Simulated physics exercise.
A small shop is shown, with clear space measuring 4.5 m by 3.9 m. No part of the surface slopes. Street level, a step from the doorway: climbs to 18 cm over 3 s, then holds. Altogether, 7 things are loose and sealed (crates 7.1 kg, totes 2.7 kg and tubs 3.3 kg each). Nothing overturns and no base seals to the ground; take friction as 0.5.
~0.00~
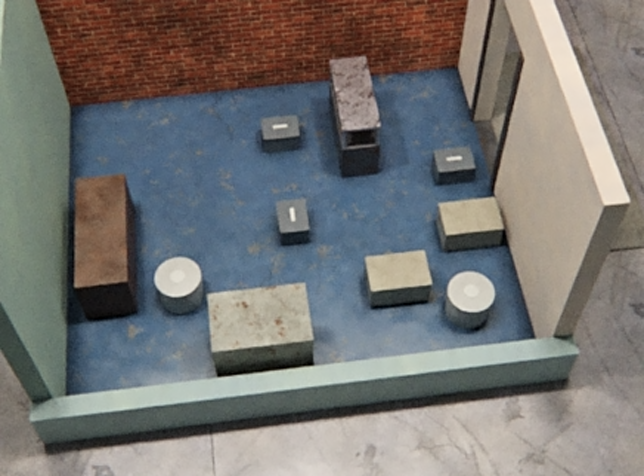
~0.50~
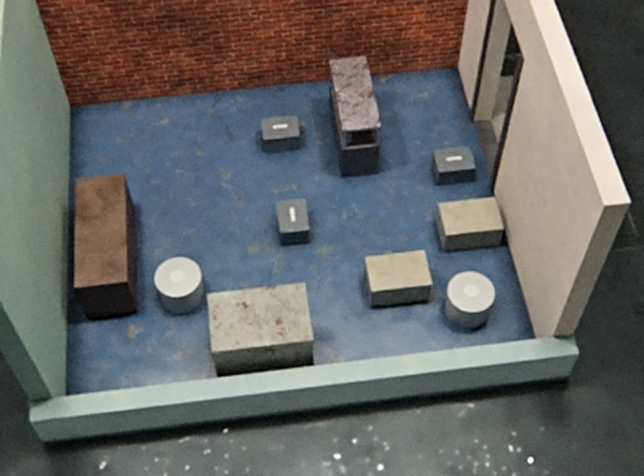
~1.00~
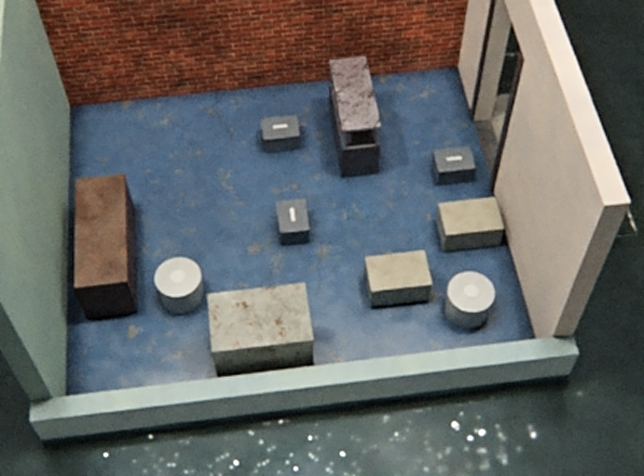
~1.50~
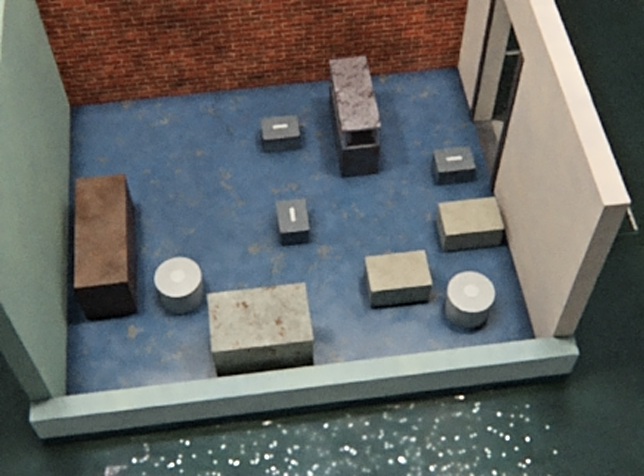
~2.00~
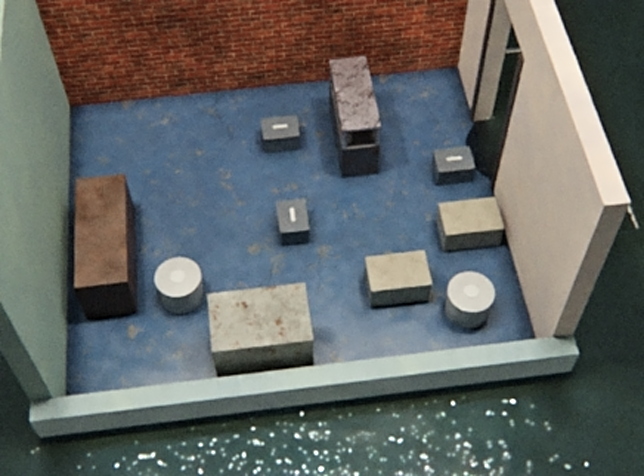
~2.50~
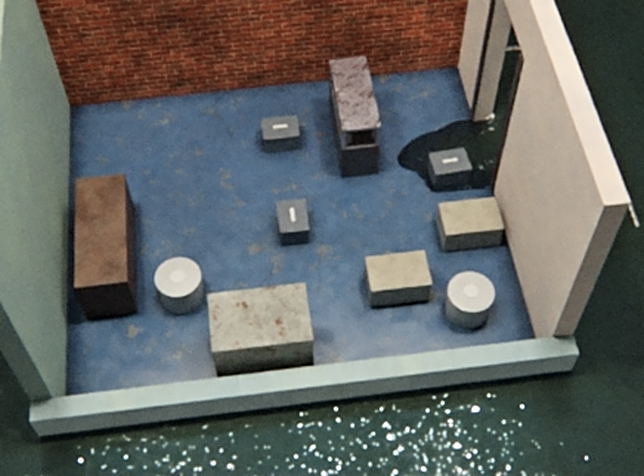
Dark water rises outside the small blue-floored shop, then enters through the doorway at right.
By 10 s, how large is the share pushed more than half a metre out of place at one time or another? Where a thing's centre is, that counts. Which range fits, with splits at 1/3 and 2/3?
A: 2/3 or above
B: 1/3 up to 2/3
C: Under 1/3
1/3 up to 2/3.
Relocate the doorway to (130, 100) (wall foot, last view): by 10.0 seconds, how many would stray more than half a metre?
In that case the number is 3.
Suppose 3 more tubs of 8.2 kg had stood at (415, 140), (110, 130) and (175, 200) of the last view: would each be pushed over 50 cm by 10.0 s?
One: Beyond it. Two: Within it. Three: Within it.
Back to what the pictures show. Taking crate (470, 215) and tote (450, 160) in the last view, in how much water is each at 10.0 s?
Some 3 cm at the first, some 7 cm at the second.
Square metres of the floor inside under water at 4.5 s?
Near 5.0 m2 in all.
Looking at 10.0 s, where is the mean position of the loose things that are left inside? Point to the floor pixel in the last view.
The centre is close to (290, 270).
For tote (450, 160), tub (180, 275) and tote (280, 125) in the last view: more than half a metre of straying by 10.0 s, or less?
First farther, then farther, then not as far.
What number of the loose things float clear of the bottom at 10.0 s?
At that time the total is 5.
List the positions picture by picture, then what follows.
A tote at (454, 159) rests on the ground; a crate at (471, 216) rests on the ground; 0.0 m2 under water; 0 of 7 have shifted, in the first frame.
A tote at (454, 159) rests on the ground; a crate at (471, 216) rests on the ground; water covers 0.0 m2; 0 of 7 have shifted, in the second frame.
A tote at (454, 159) rests on the ground; a crate at (471, 216) rests on the ground; water covers 0.0 m2; 0 of 7 have shifted, in the third frame.
A tote at (454, 159) rests on the ground; a crate at (471, 216), on the bottom; 0.0 m2 under water; 0 of 7 have shifted, in the fourth frame.
A tote at (454, 159), on the bottom; a crate at (471, 216) rests on the ground; 0.1 m2 under water; 0 of 7 have shifted, in the fifth frame.
A tote at (450, 161) rests on the ground, 6 cm from its start; a crate at (471, 216) rests on the ground; water covers 0.5 m2; 1 of 7 have shifted, in the sixth frame.
After 3.5 s 1 of 7 are over 50 cm from their spots; 0 afloat.
After 4.5 s 1 of 7 are over 50 cm from their spots; 1 afloat.
After 7.0 s 2 of 7 are over 50 cm from their spots; 2 afloat.
After 10.0 s 4 of 7 are over 50 cm from their spots, and 4 have been at some point; 5 afloat.
